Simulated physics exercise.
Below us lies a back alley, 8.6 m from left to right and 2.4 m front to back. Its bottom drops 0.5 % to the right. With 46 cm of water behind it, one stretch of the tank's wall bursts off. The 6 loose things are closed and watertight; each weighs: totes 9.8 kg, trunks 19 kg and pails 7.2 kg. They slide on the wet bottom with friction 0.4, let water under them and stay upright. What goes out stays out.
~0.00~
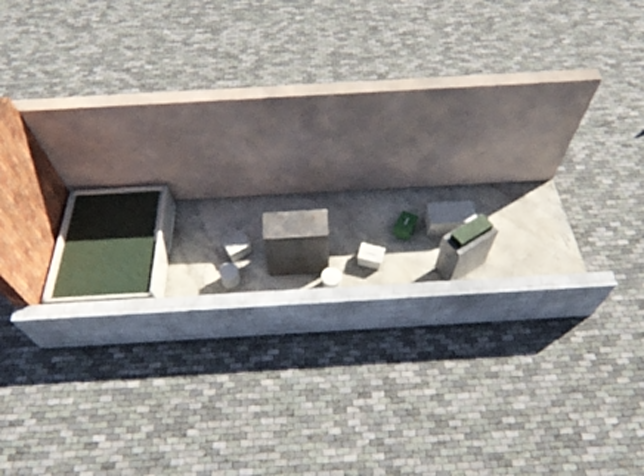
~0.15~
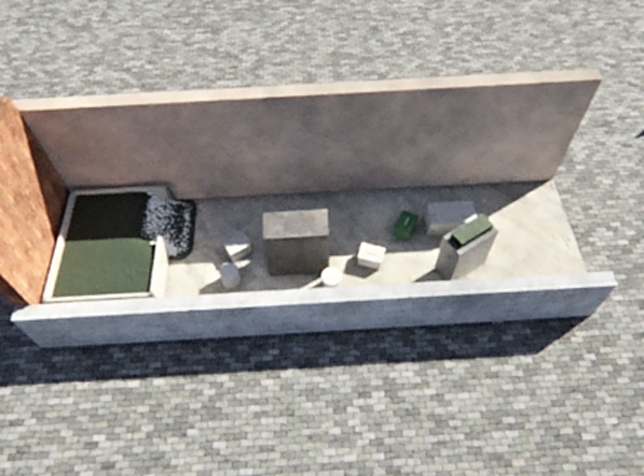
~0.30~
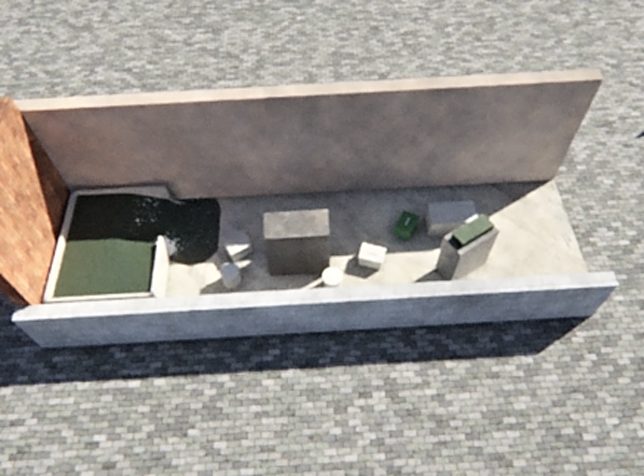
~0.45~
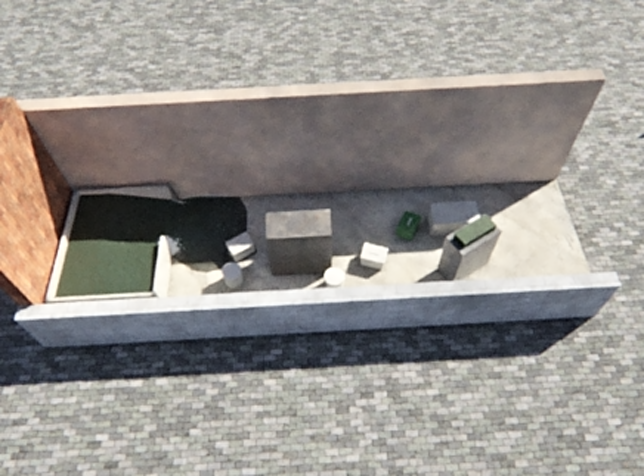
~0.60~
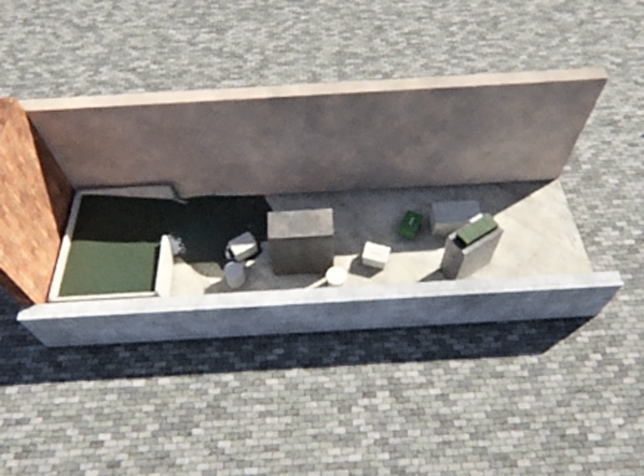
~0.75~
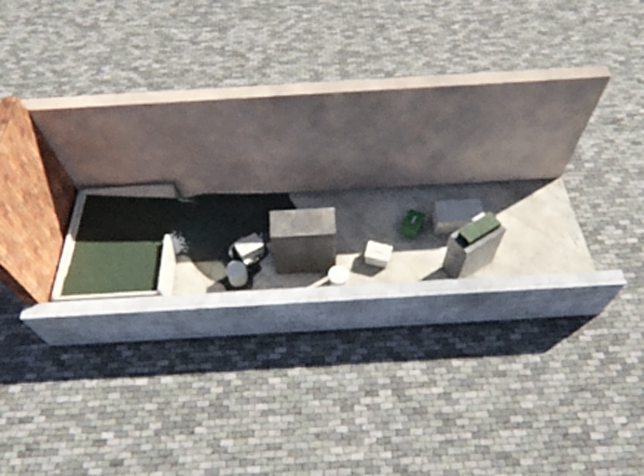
Dark green water bursts through a gap in the wall of the tank at the left end of a walled alley, foaming onto the pale ground. It spreads right along the back wall, surrounds the nearest small pale objects and reaches behind the large grey block, while the objects farther right stay still.
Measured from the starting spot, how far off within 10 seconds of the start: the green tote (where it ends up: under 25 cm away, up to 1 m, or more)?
The green tote ends far away.
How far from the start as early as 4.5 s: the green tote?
Roughly 300 cm by then.
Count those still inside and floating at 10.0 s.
At that moment 0.
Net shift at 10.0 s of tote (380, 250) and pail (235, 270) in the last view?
In that order: 20 cm, 10 cm.
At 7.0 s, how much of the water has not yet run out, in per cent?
Some 66 per cent remains.
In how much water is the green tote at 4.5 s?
Roughly 6 cm.
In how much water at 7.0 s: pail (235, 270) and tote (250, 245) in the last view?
Roughly 3 and 3 cm.
After 2.0 s the green tote is near (421, 222), 0.1 m from its start, aground; 0 of 6 are out; 0 afloat.
After 4.5 s the green tote is near (572, 201), 2.8 m from its start, aground; 1 of 6 are out; 0 afloat.
After 7.0 s the green tote has gone out; 2 of 6 are out; 0 afloat.
After 10.0 s the green tote has gone out; 2 of 6 are out; 0 afloat.
